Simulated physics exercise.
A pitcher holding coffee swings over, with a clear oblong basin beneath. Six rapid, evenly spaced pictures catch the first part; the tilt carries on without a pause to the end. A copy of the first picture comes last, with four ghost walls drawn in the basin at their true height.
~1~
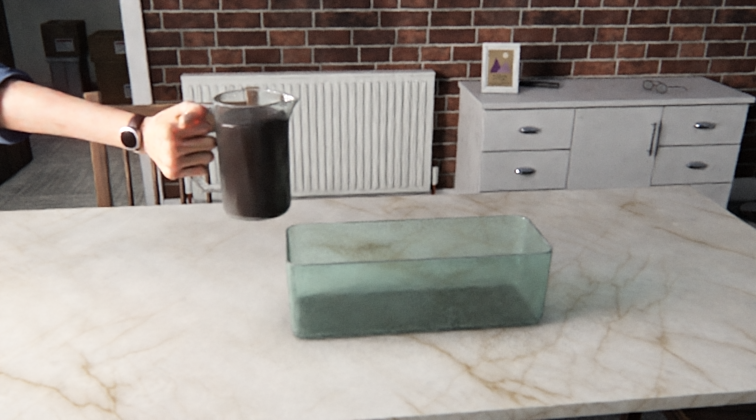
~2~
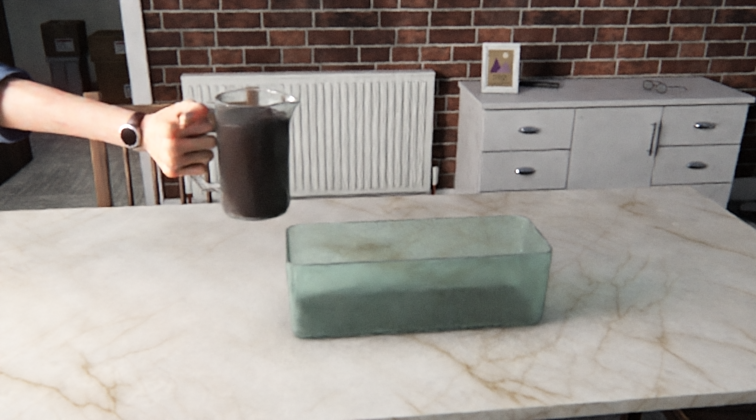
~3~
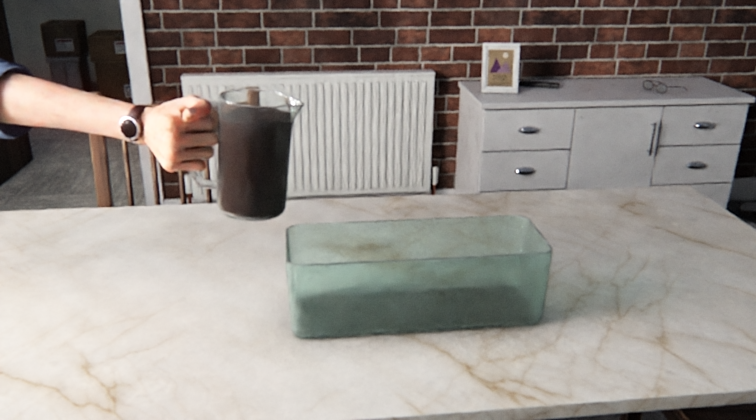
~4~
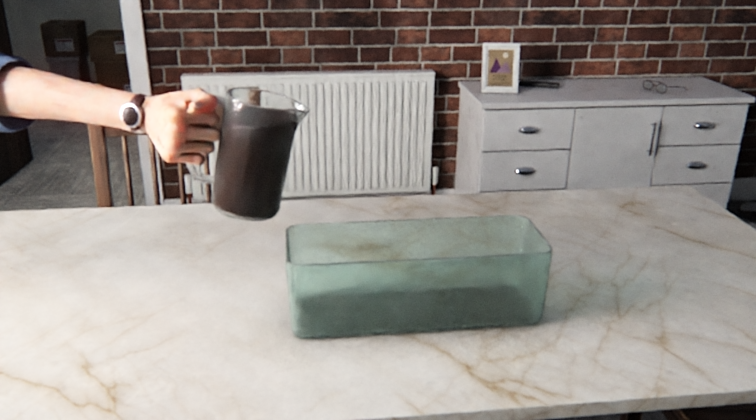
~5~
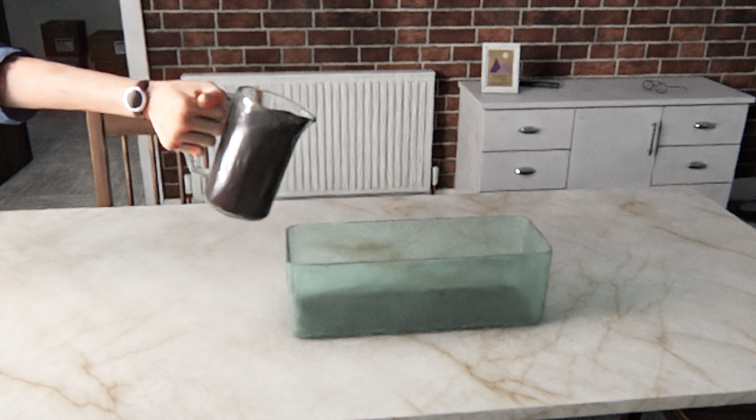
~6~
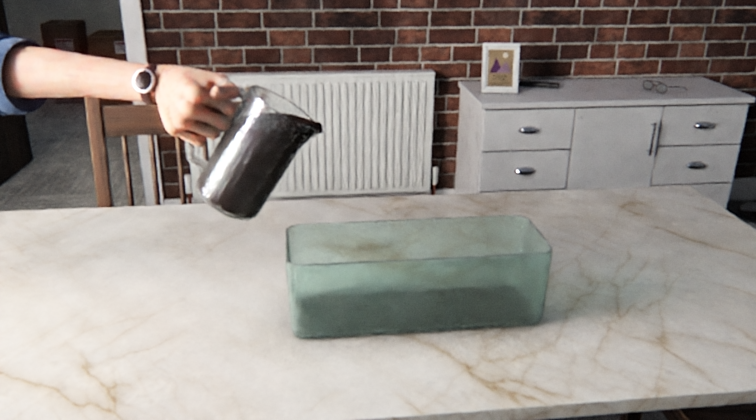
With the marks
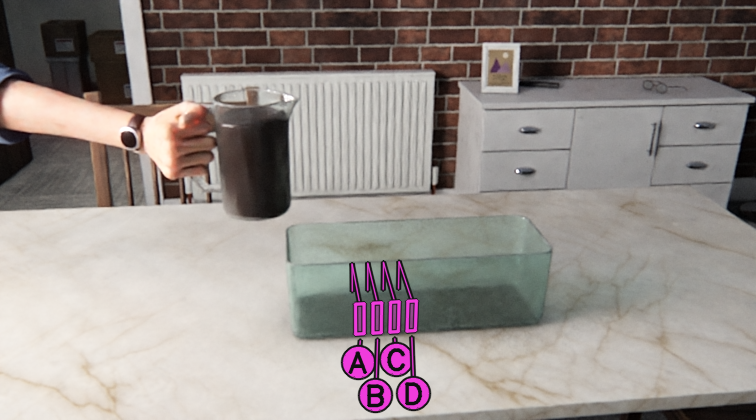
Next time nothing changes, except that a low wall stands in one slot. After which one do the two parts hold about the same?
The answer is slot B.
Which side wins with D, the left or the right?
The left side.
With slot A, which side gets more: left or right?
The right side.
On the marked copy, A at (360, 340); B at (377, 339); C at (394, 338); D at (411, 337).
With A, about 24 % ends left of the wall and 76 % right of it.
With B, about 53 % ends left of the wall and 45 % right of it.
With C, about 84 % ends left of the wall and 10 % right of it; 6 % is lost outside.
With D, about 92 % ends left of the wall and 6 % right of it.
